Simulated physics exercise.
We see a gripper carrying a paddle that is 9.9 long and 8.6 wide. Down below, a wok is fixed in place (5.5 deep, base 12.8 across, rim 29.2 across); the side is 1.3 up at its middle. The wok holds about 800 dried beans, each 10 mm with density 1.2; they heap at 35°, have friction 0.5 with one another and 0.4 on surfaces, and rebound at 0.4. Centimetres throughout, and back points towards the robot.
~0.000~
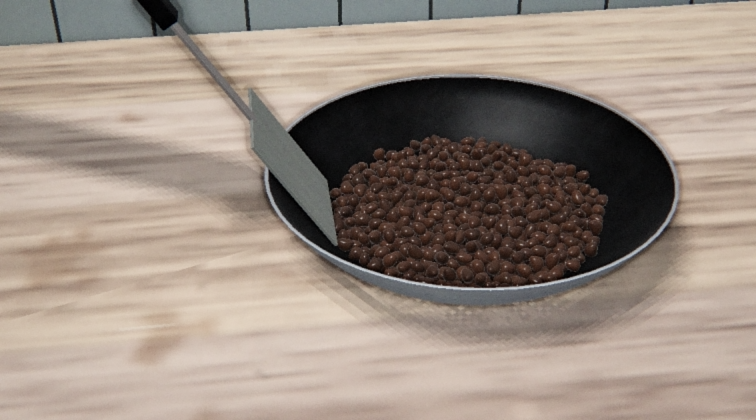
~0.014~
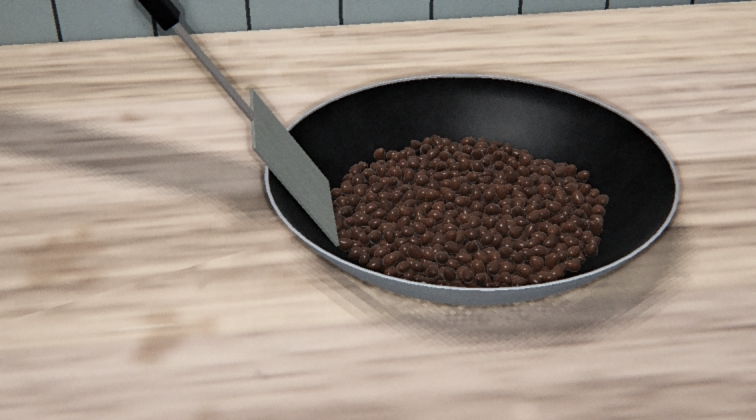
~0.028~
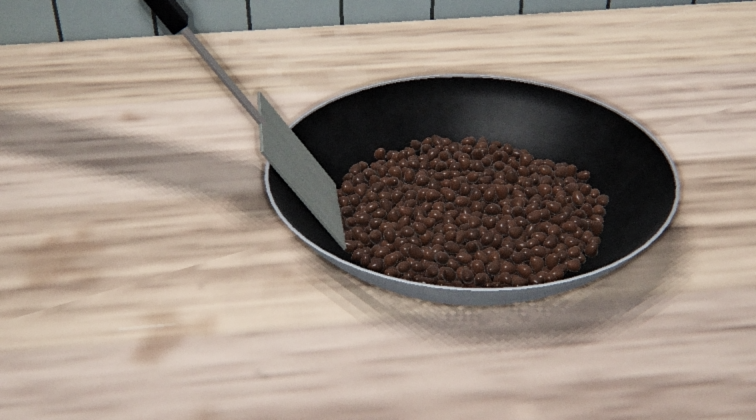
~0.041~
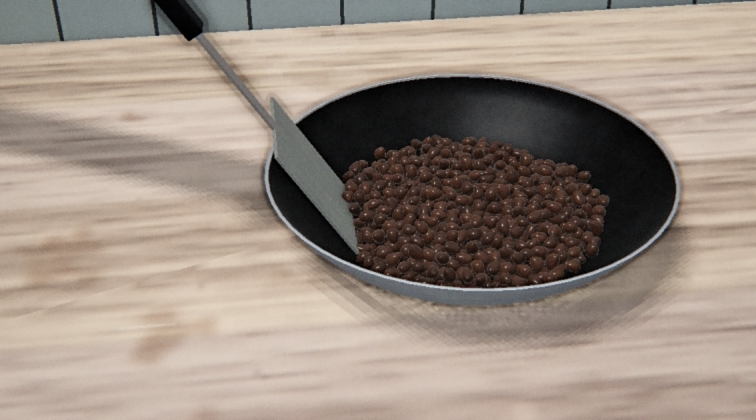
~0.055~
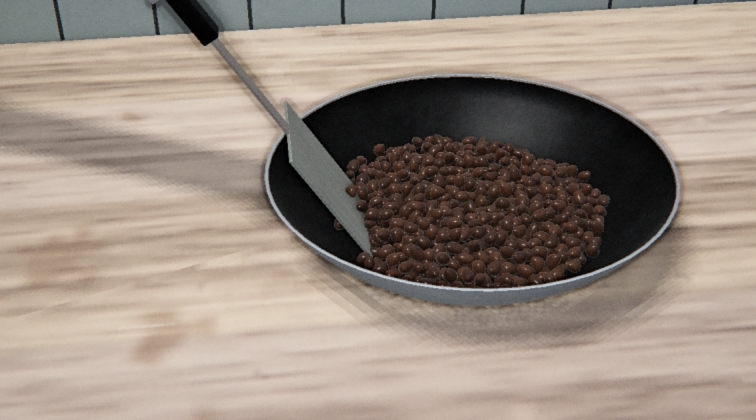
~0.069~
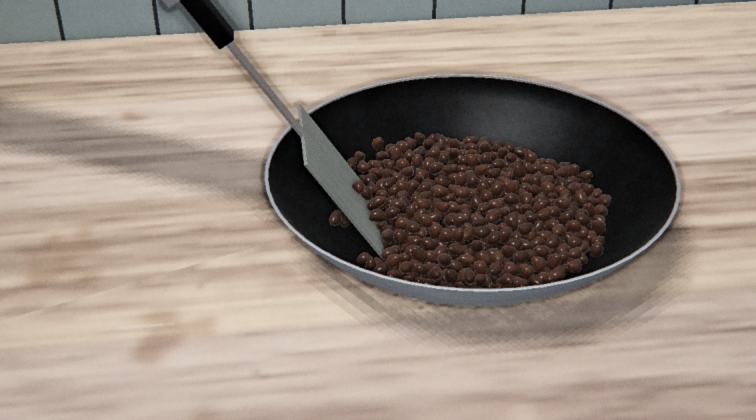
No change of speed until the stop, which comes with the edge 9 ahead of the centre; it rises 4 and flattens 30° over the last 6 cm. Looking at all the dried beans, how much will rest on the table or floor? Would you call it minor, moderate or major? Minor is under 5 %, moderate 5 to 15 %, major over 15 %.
I would call it moderate.
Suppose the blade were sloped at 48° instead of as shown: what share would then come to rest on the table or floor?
My guess is close to 5 per cent.
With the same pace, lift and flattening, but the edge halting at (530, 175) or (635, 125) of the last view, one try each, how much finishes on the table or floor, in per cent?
Around 0 per cent for the first try and 30 per cent for the second.
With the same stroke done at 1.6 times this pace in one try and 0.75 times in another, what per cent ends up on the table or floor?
The two tries give about 25 and 5 in a hundred.
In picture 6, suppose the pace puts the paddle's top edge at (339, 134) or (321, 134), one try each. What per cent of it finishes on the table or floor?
Close to 30 per cent in the first try and close to 20 per cent in the second.
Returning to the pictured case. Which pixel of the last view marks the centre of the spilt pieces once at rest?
(721, 209).
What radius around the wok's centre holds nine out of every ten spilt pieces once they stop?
I'd put it at about 25 centimetres.
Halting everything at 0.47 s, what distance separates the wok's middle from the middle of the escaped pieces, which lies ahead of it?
It sits close to 18 cm ahead of the middle.
By 0.15 s, sloping 58°, highest piece 5 above the table; 802 in the wok.
By 0.23 s, sloping 49°, highest piece 6 above the table; 802 in the wok.
By 0.47 s, sloping 28°, highest piece 8 above the table; 735 in the wok, 52 on the table or floor, 15 on the blade or in flight.
By 1.52 s, sloping 28°, highest piece 6 above the table; 733 in the wok, 69 on the table or floor.
Final count, 733 in the wok, 69 on the table or floor. That is 9 % on the table or floor.
